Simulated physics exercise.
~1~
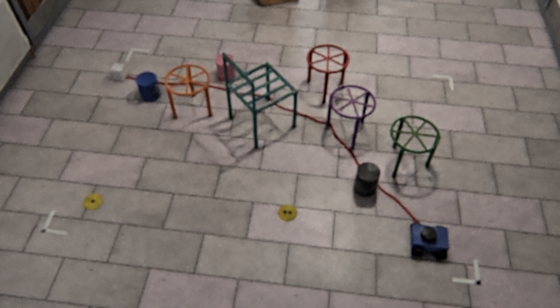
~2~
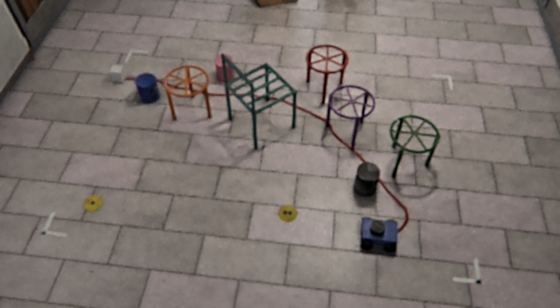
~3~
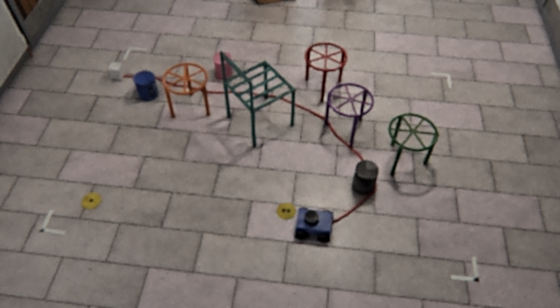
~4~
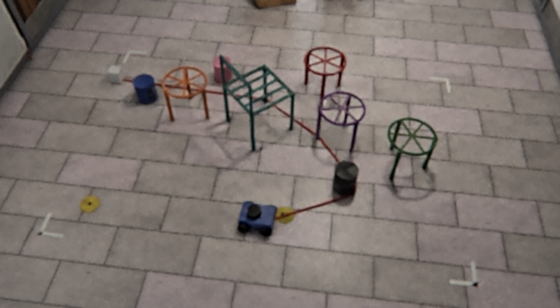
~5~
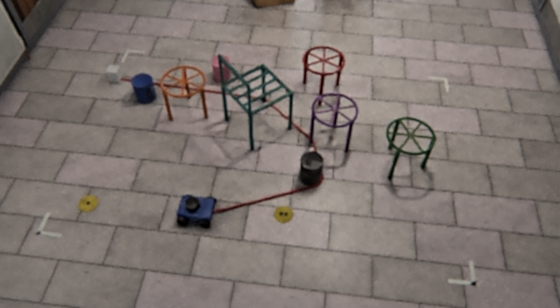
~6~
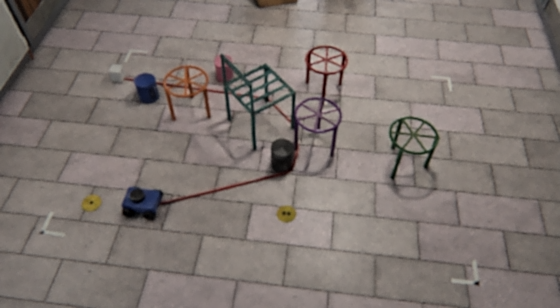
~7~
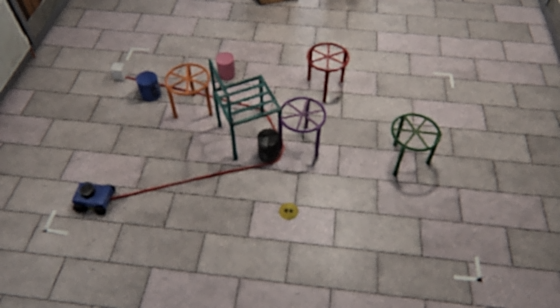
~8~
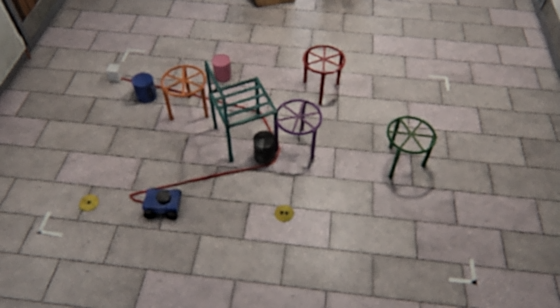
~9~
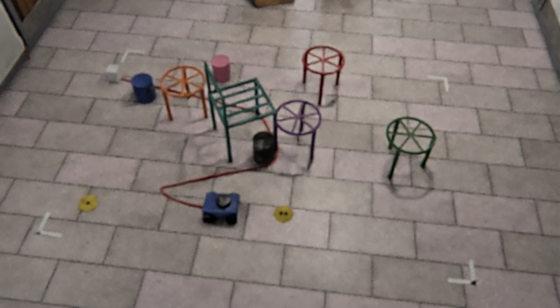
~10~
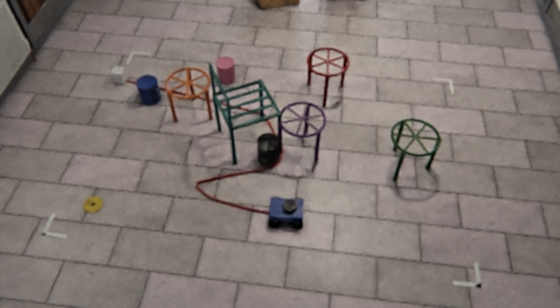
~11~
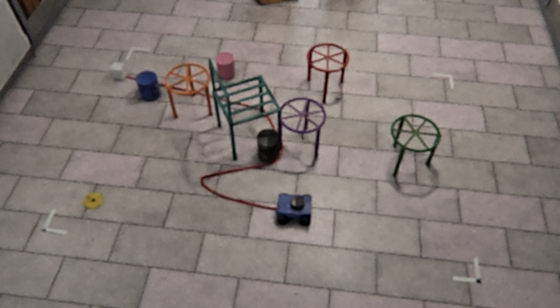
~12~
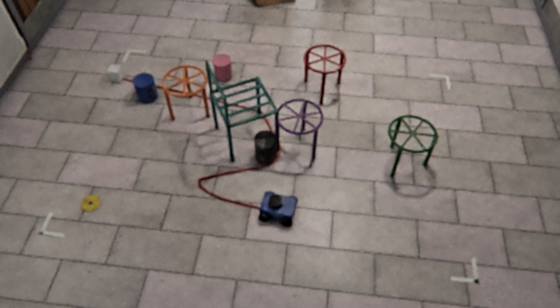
At the start, a small blue cart sits at the lower right of a tiled floor, tied to a long red lead that winds among coloured stools, a teal chair, buckets and a black tub. The cart drives left, and the lead tightens around the tub. As it continues toward the far-left yellow mark, the tub slides left, followed by the purple stool, and then the teal chair shifts slightly. The cart then turns back right, leaving the lead slack in a loop. It ends near the lower middle, with the tub beside the chair and everything upright.
